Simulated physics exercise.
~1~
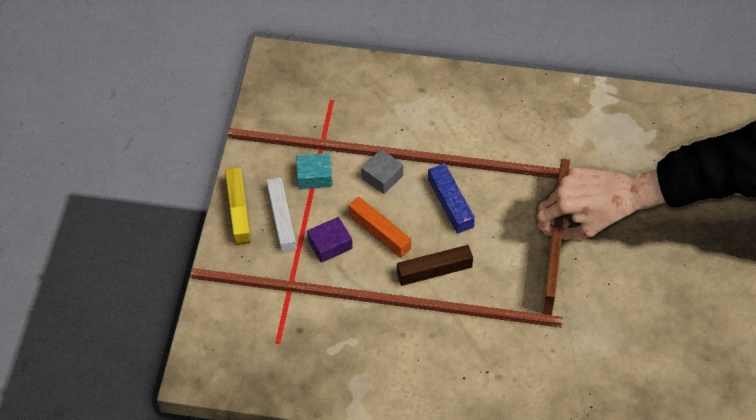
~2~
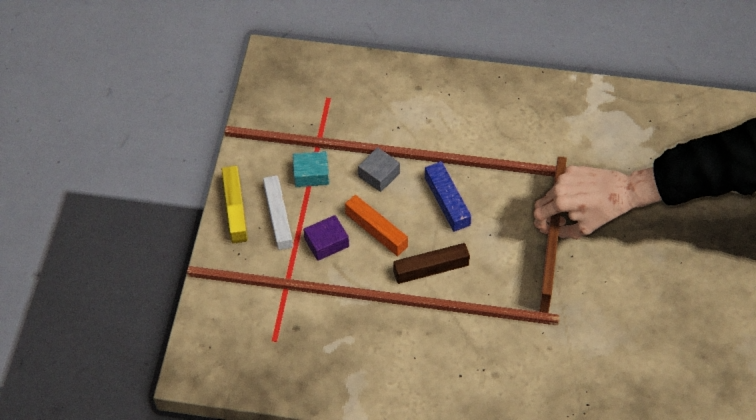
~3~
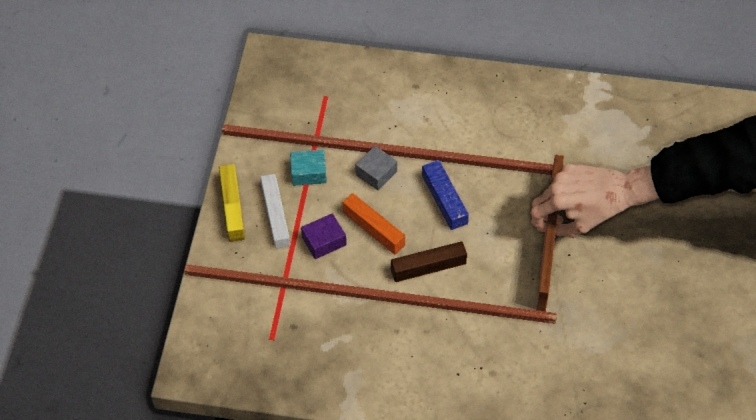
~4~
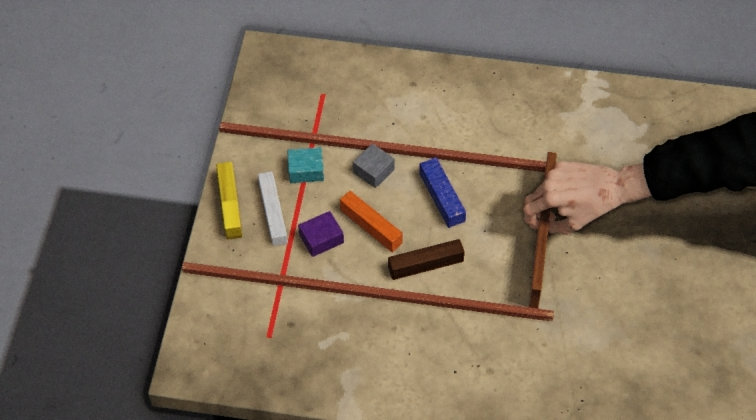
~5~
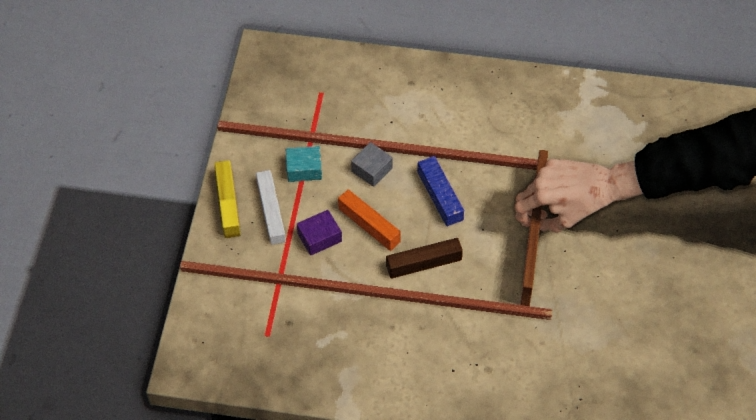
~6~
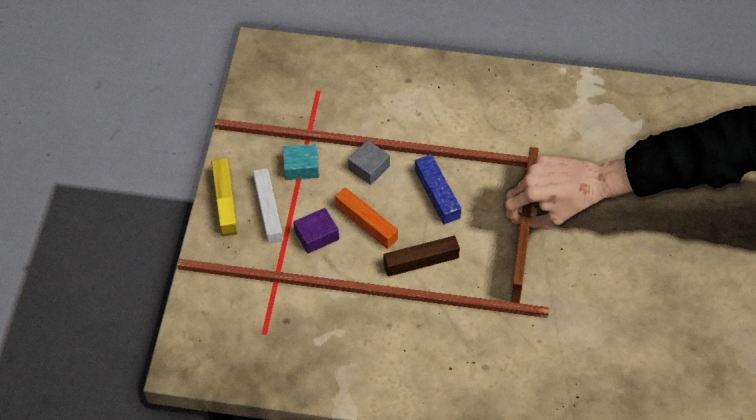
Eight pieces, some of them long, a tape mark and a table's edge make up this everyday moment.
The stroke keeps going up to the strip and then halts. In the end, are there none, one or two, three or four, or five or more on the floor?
There are none on the floor.
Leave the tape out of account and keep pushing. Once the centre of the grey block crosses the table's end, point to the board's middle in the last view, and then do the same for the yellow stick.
The grey block puts it at (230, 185), the yellow stick at (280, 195).
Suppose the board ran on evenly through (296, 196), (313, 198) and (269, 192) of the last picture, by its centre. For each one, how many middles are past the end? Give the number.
The numbers past the end are 0, 0 and 1.
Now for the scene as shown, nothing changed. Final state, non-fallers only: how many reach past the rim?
Things overhanging at the end: 0.
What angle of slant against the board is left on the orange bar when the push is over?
Around 35 degrees.
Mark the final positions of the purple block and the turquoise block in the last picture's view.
I'd put one close to (250, 219) and the other close to (237, 151).
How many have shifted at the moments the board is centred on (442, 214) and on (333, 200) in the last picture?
I make it 2 at the first spot and 7 at the other.
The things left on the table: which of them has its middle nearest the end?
The yellow stick finishes closest.
Soon after, none off yet; yellow stick at rest near (225, 197); white bar at rest near (268, 205); turquoise block at rest near (301, 162).
In the end, the number that fall off is zero.
